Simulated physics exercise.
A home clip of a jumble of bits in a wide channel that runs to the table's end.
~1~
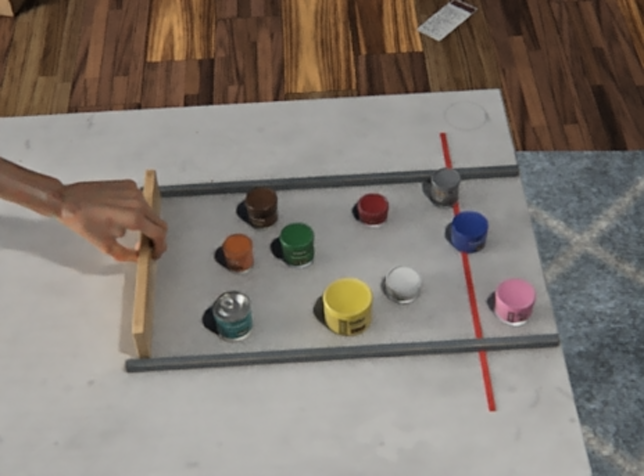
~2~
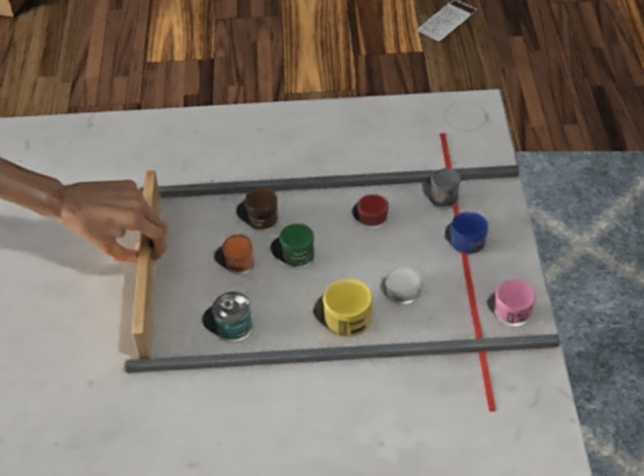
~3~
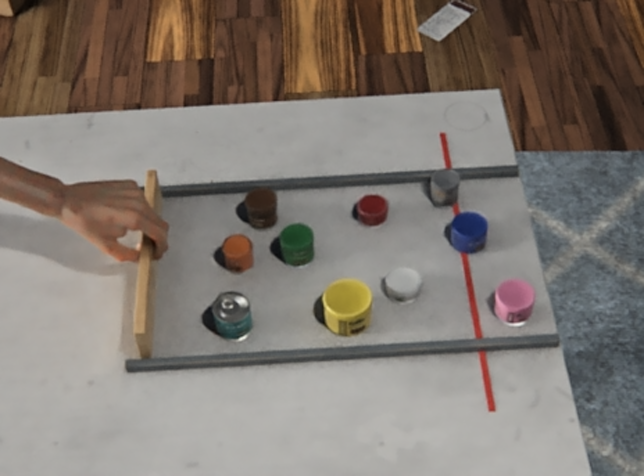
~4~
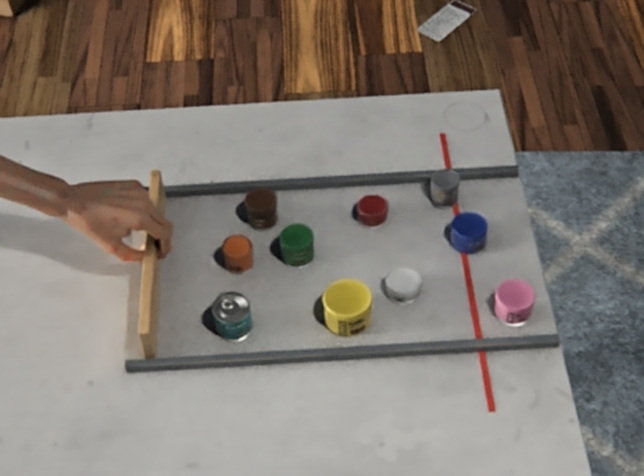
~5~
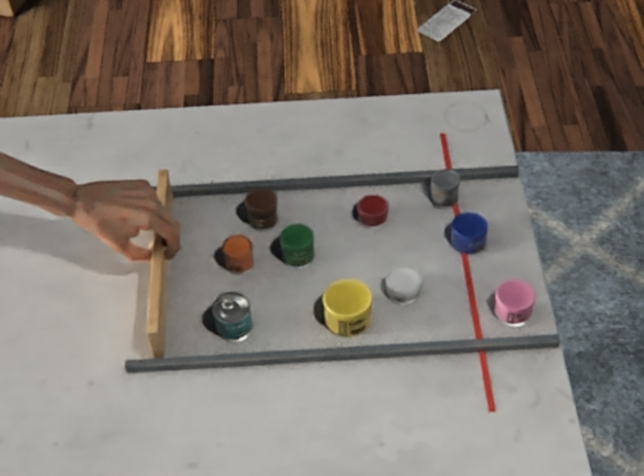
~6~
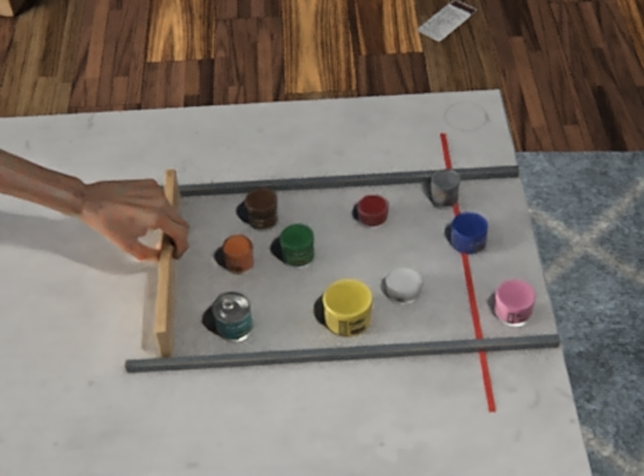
On a pale tabletop, a hand slides a wooden board slightly right toward scattered small containers.
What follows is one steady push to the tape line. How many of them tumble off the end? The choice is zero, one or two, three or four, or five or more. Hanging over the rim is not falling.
The number that fall off is one or two.
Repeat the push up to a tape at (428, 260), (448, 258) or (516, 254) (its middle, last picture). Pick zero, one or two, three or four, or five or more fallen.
The falls would be not one; either one or two; three or four.
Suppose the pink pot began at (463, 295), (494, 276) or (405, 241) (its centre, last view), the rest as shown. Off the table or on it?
Place by place, it stays on; stays on; is kept.
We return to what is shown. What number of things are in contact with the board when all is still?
It touches 5.
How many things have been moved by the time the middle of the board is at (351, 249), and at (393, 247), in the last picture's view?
7 and 7.
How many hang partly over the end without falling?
That would be 1.
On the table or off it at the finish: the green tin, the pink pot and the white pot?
The green tin remains up; the pink pot tumbles off; the white pot does not fall.
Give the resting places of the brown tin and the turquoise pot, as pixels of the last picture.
The brown tin stops around (472, 198); the turquoise pot around (494, 305).
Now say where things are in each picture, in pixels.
Pink pot (515, 302); blue tub (469, 232); grey tin (445, 188); board (148, 261); tape (465, 257), in the first picture.
Blue tub (469, 233); brown tin (262, 210), in the second picture.
Grey tin (445, 189); orange tin (239, 254), in the third picture.
Pink pot (514, 303); red pot (373, 211), in the fourth picture.
Blue tub (469, 233); white pot (403, 285), in the fifth picture.
Pink pot (515, 303); blue tub (469, 233); grey tin (445, 189); board (169, 260); tape (465, 257), in the sixth picture.
Soon after, none off yet; pink pot at rest near (515, 303); blue tub at rest near (469, 233); grey tin at rest near (445, 189).
After that, none off yet; pink pot moving near (524, 303); blue tub at rest near (469, 233); grey tin at rest near (446, 189).
In the end, the number that fall off is one or two; gone, pink pot.
